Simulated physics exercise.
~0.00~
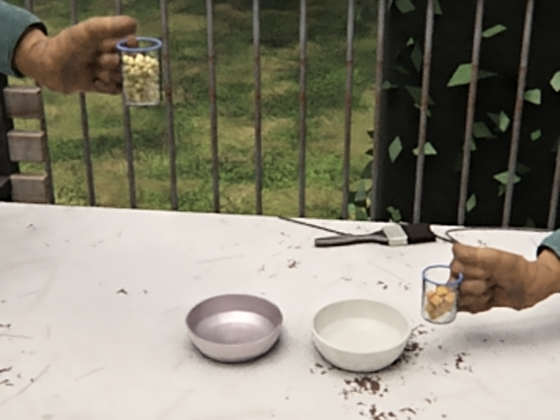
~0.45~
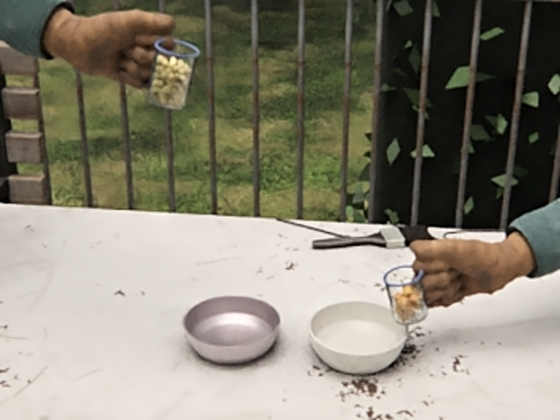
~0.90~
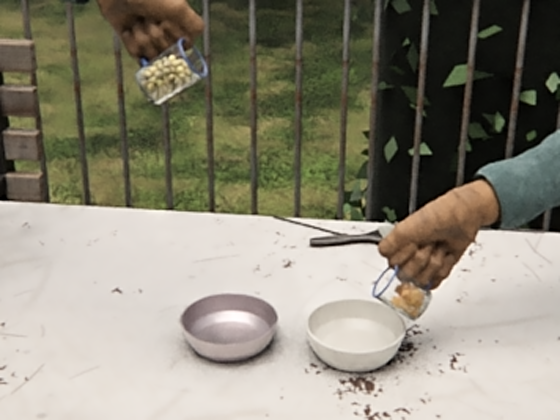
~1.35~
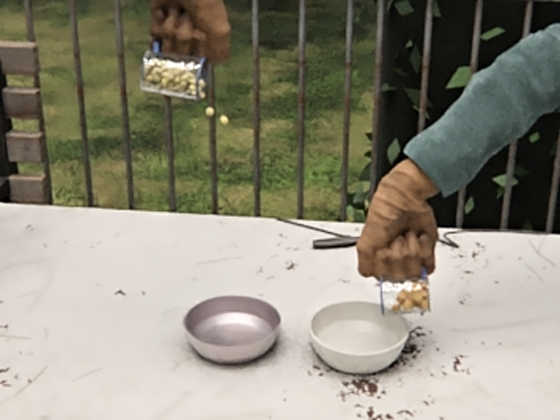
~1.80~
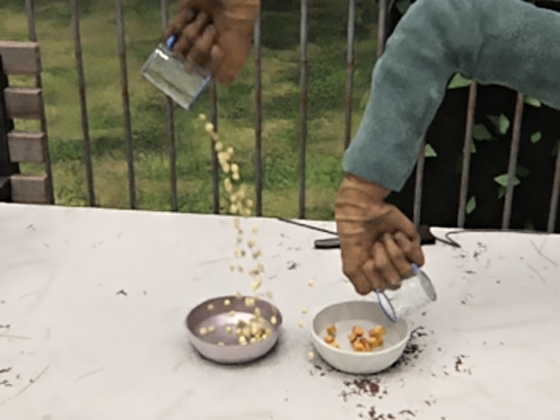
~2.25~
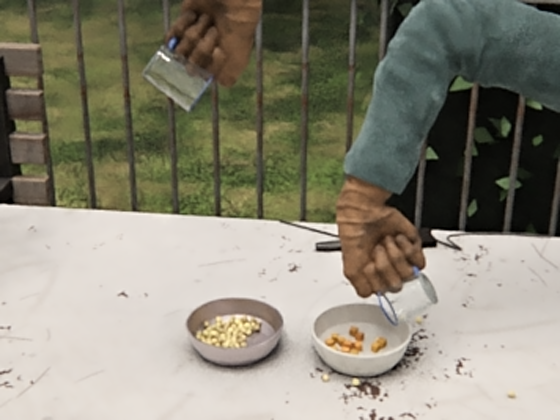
On an outdoor table, two hands tip cups, filling two dishes as a few left pieces scatter.
